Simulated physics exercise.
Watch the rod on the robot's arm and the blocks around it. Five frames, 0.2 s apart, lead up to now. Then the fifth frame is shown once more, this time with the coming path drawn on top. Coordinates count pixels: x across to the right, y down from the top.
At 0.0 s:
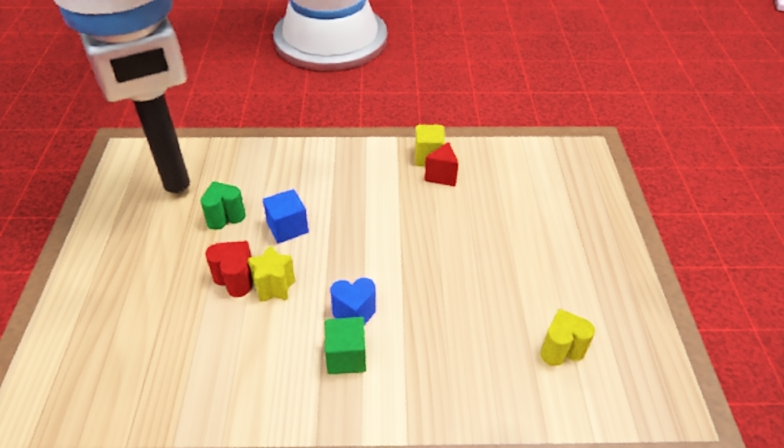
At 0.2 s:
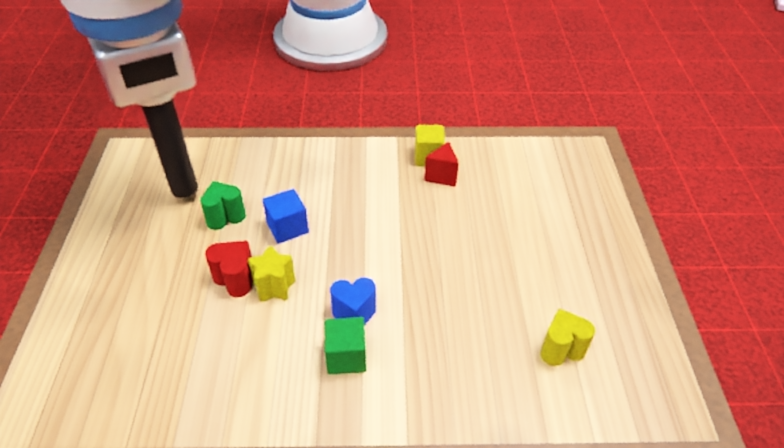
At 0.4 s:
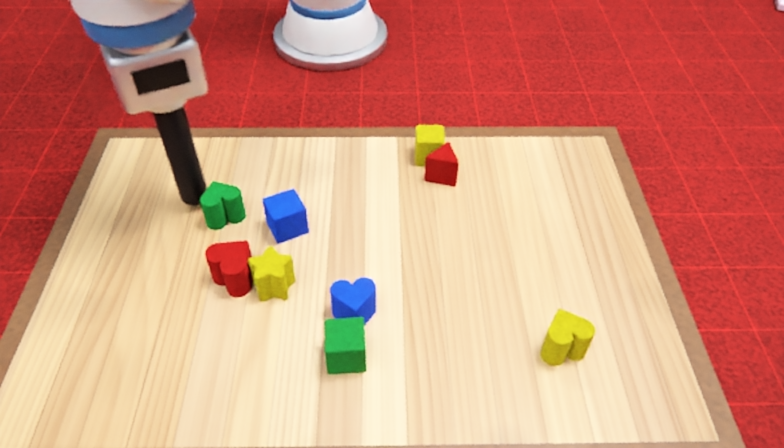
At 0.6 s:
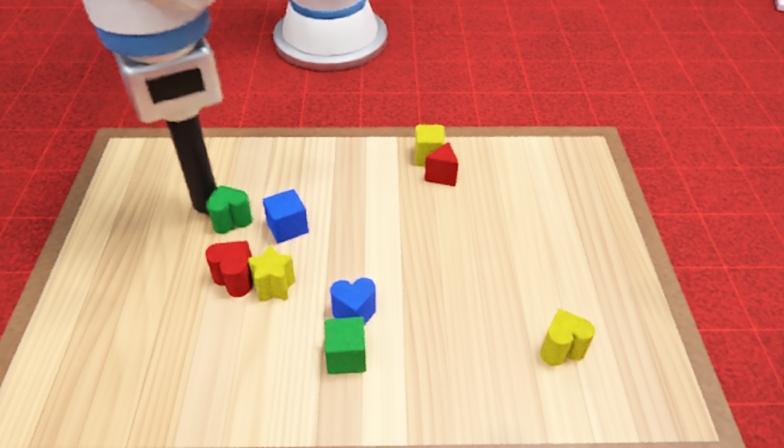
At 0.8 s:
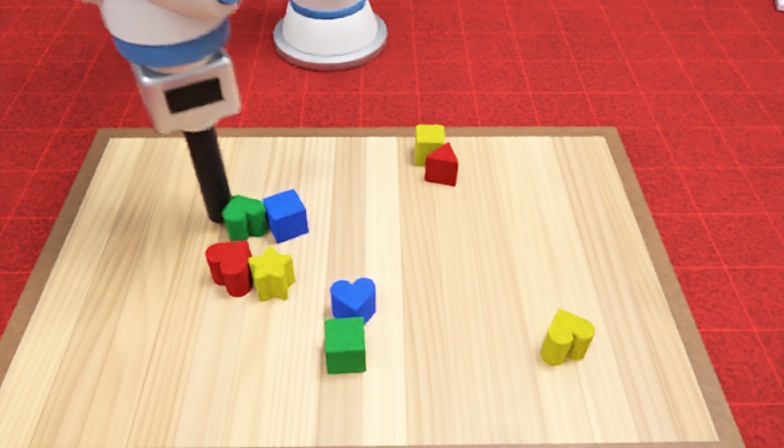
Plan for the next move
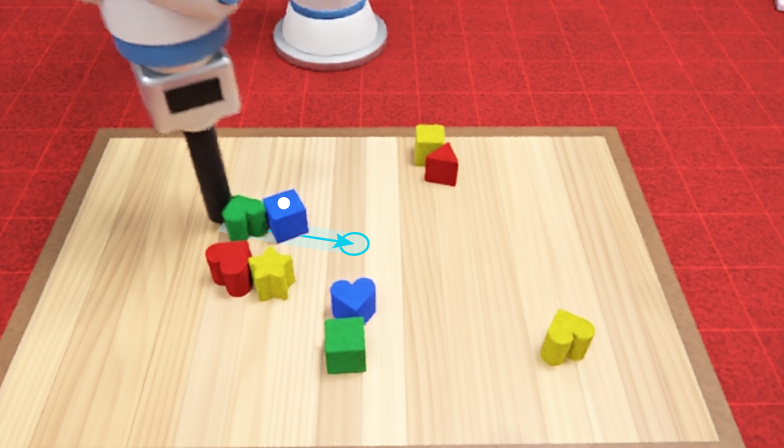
A robot arm moves its black rod right, pushing the green heart toward the blue cube.
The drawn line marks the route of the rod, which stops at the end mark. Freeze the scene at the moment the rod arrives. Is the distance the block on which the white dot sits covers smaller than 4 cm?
Answer: No.
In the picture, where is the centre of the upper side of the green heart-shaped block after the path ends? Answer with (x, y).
The middle of its upper face should be somewhere near (287, 234).
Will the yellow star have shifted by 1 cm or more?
I believe not.
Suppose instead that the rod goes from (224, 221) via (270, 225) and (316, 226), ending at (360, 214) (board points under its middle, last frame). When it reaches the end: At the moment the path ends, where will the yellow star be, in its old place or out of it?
Stays put.
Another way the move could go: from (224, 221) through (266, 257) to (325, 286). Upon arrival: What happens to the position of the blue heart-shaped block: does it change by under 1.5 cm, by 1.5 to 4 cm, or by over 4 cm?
Within 1.5 cm.
Drawn move, in a line from (224, 221) to (354, 244); the dot is on the blue four-sided block.
The first path, step by step. One third of the way, rod at (266, 223); green heart-shaped block at (274, 226), turned 40° clockwise; blue four-sided block at (301, 204).
Two thirds of the way, rod at (309, 230); green heart-shaped block at (287, 234), turned 80° clockwise; blue four-sided block at (337, 203).
At the end, rod at (354, 236); red heart-shaped block still; green heart-shaped block at (287, 234), turned 80° clockwise; yellow star still; blue four-sided block at (366, 198), turned 40° anticlockwise.
